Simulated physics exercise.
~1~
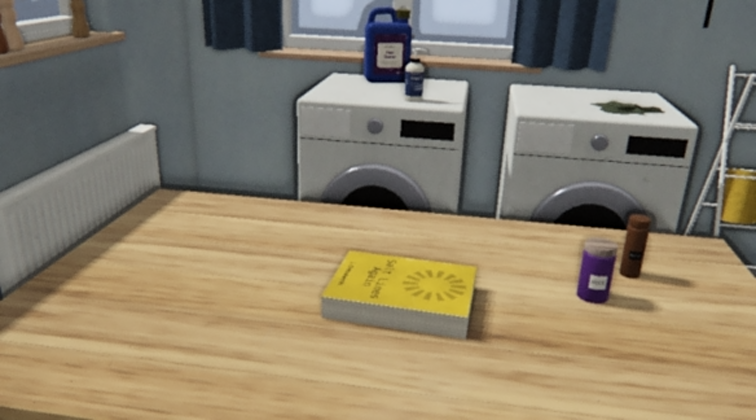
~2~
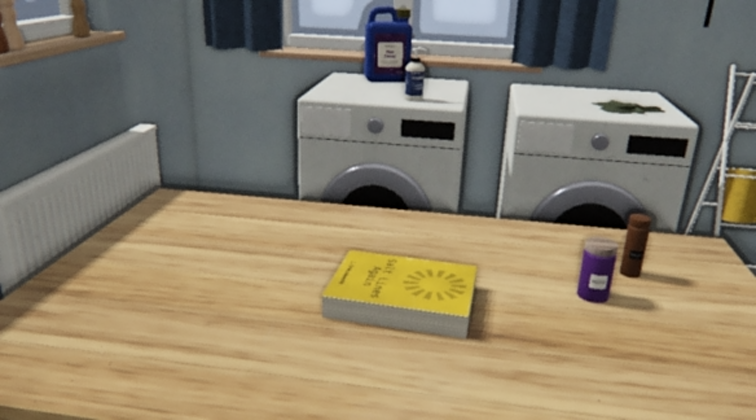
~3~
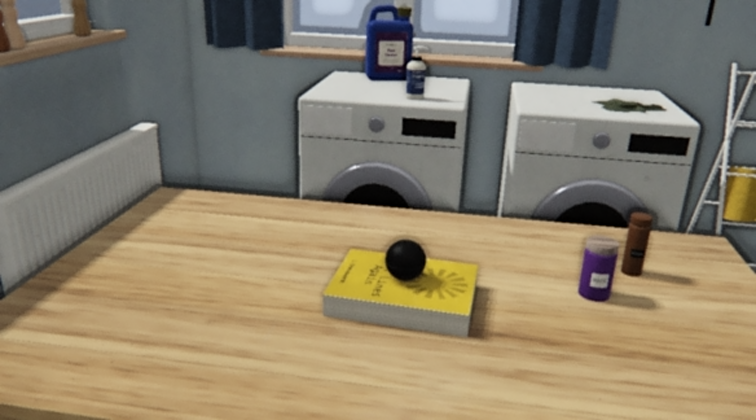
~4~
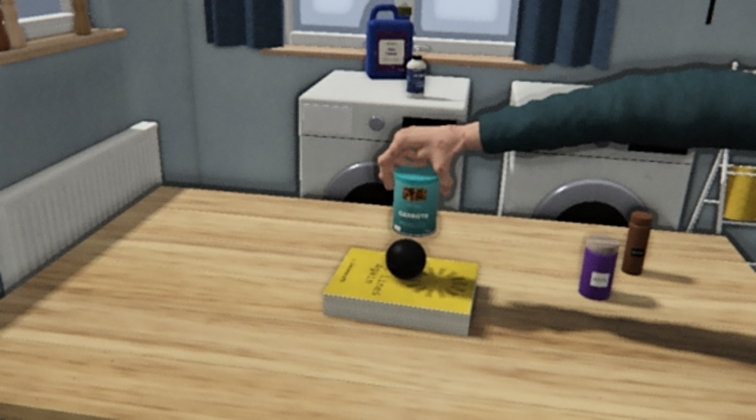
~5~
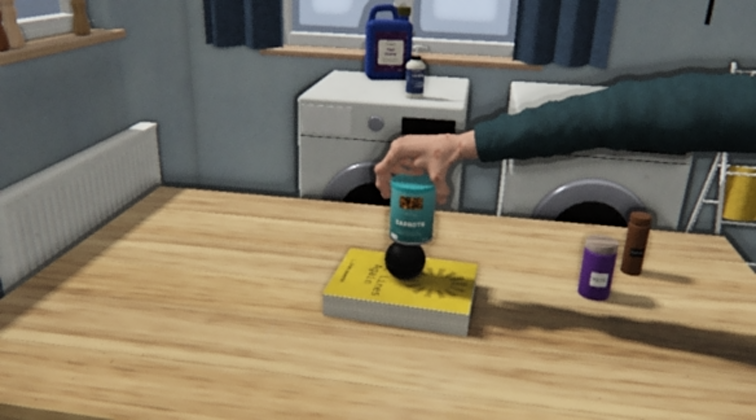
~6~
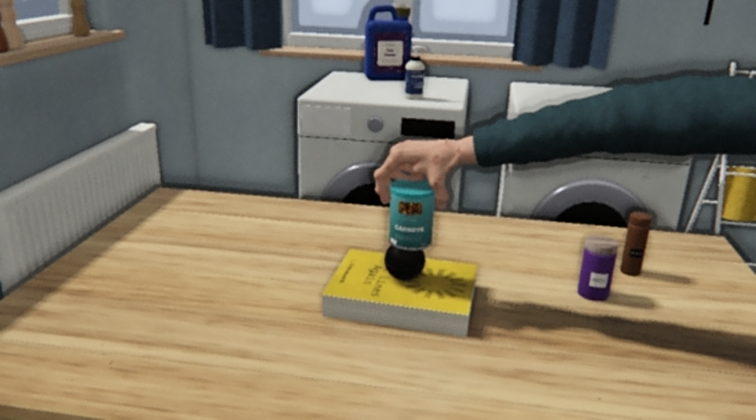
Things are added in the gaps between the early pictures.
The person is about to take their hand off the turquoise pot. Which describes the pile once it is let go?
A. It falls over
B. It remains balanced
The answer is A.
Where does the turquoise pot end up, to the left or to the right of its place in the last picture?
It heads rightwards.
Then, 0.50 s later than the last frame, turquoise pot now fallen.
Then, 0.60 s later than the last frame, things are still on the move.
When it is over, fallen, turquoise pot; the other 4 as before. End places, in pixels of the last picture, turquoise pot near (552, 290). The pile loses its balance.
